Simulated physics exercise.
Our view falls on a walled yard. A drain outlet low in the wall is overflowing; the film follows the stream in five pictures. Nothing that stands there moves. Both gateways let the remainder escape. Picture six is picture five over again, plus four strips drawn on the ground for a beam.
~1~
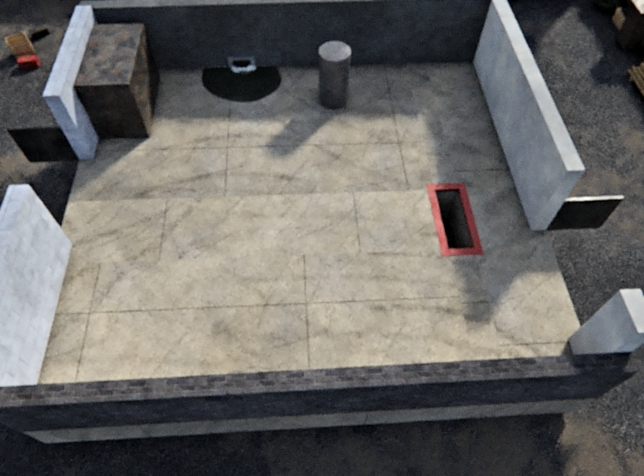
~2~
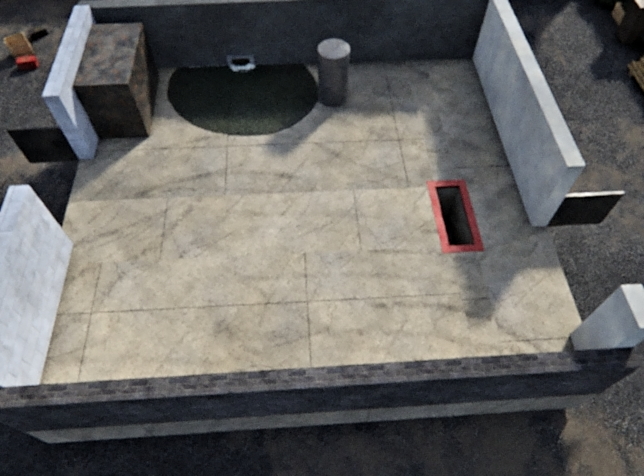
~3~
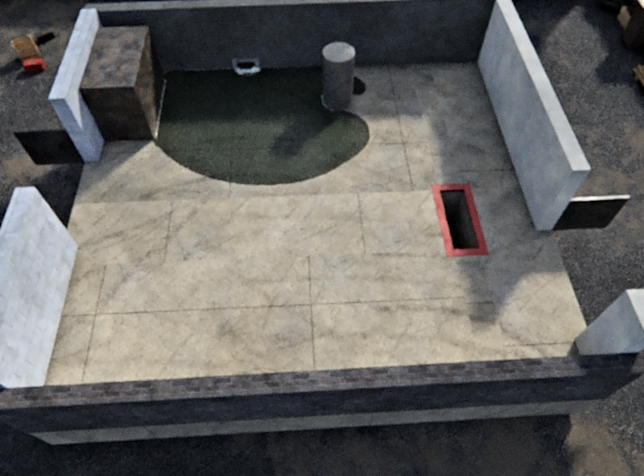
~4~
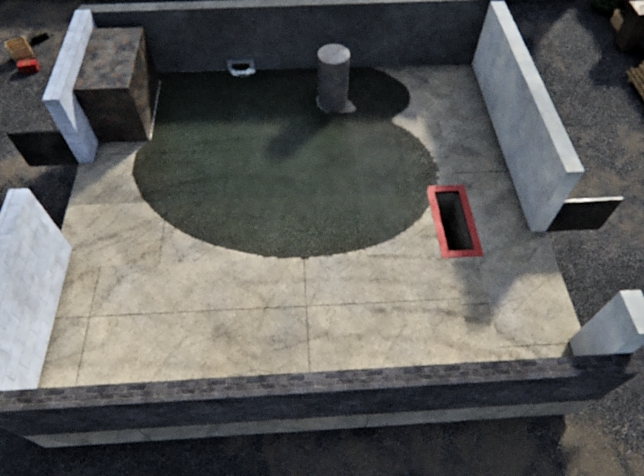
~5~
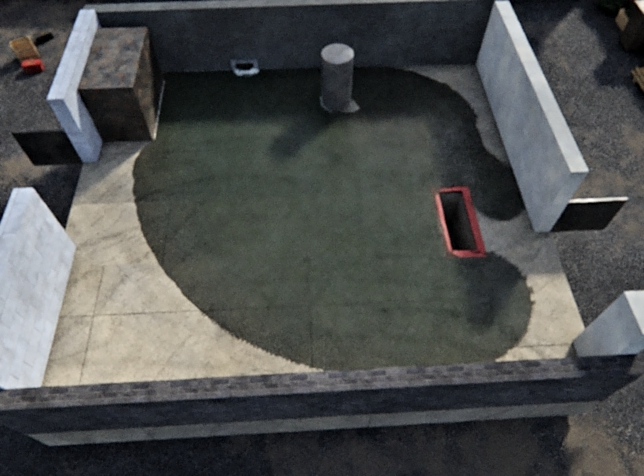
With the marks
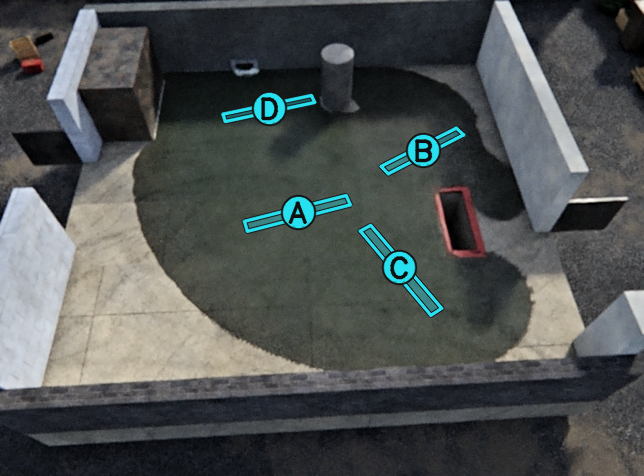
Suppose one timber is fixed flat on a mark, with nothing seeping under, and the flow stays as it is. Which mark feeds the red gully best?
Best: A.
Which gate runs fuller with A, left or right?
The right gate.
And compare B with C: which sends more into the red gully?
C it is.
On the marked copy, A from (245, 226) to (348, 200); B from (384, 170) to (459, 131); C from (365, 228) to (436, 311); D from (224, 117) to (313, 98).
With A, about 36 % of the stream goes into the red gully, about 64 % out by the gates.
With B, about 20 % of the stream goes into the red gully, about 80 % out by the gates.
With C, about 26 % of the stream goes into the red gully, about 74 % out by the gates.
With D, about 20 % of the stream goes into the red gully, about 80 % out by the gates.
